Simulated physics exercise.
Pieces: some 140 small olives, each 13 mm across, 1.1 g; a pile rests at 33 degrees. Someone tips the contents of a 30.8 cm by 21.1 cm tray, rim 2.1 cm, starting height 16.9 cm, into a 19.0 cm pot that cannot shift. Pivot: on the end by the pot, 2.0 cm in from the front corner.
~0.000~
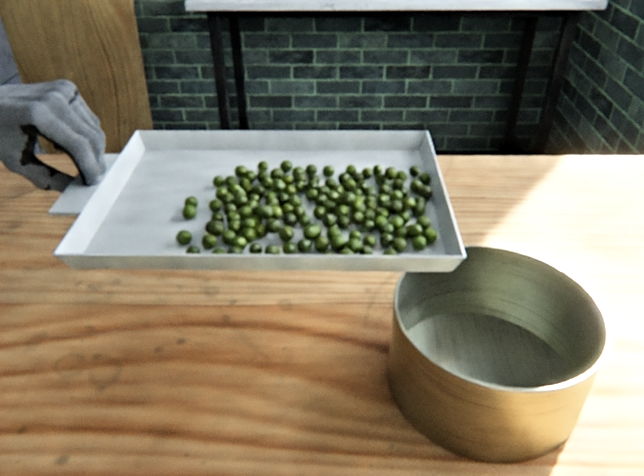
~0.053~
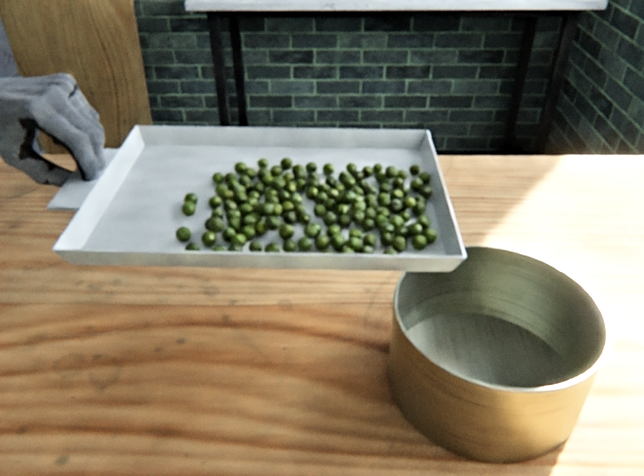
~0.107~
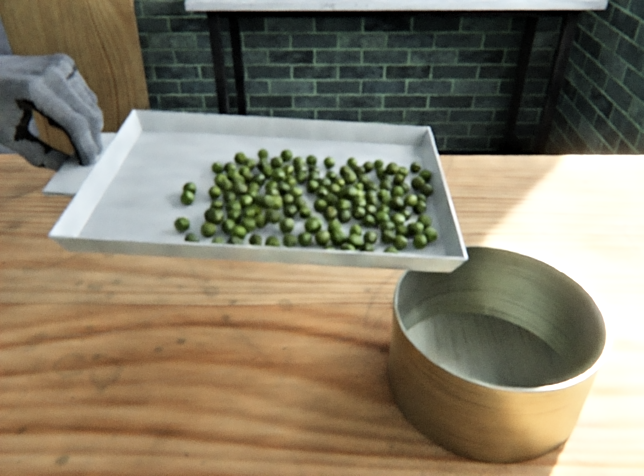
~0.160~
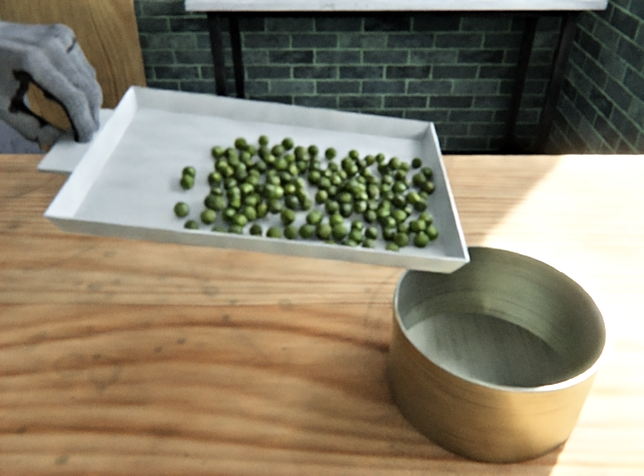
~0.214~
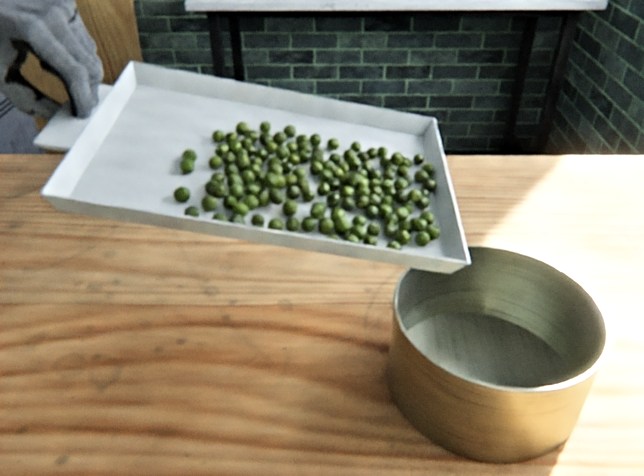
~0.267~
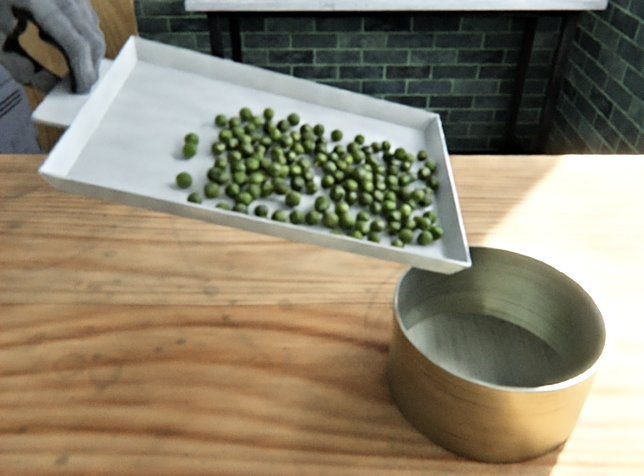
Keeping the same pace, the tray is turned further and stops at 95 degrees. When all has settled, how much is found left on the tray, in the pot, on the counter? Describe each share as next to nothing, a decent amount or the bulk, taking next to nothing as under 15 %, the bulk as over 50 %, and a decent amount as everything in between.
Left on the tray - next to nothing; pot - the bulk; counter - next to nothing.
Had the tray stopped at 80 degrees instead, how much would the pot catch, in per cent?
Pot share: About 100 per cent.
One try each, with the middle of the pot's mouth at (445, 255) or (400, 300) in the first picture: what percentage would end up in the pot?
About 20 and 25 per cent.
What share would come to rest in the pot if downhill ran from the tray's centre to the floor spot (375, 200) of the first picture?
Roughly 60 percent of them.
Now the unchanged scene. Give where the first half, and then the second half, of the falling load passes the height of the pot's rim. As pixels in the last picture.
Near (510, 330) at first, near (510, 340) afterwards.
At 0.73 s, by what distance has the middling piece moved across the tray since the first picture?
Roughly 3 cm.
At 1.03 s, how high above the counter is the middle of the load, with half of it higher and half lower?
I'd put it near 24 cm.
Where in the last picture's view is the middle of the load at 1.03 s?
(457, 167), roughly.
Then, at 0.73 s, tilt 54 degrees; the tray holds 100 %, the pot 0 %.
After 1.03 s, tilt 79 degrees; the tray holds 95 %, the pot 5 %.
After 1.44 s, tilt 95 degrees; the tray holds 0 %, the pot 95 %.
In the end, at 2.0 s, tray 0 %, pot 100 %, counter 0 %.
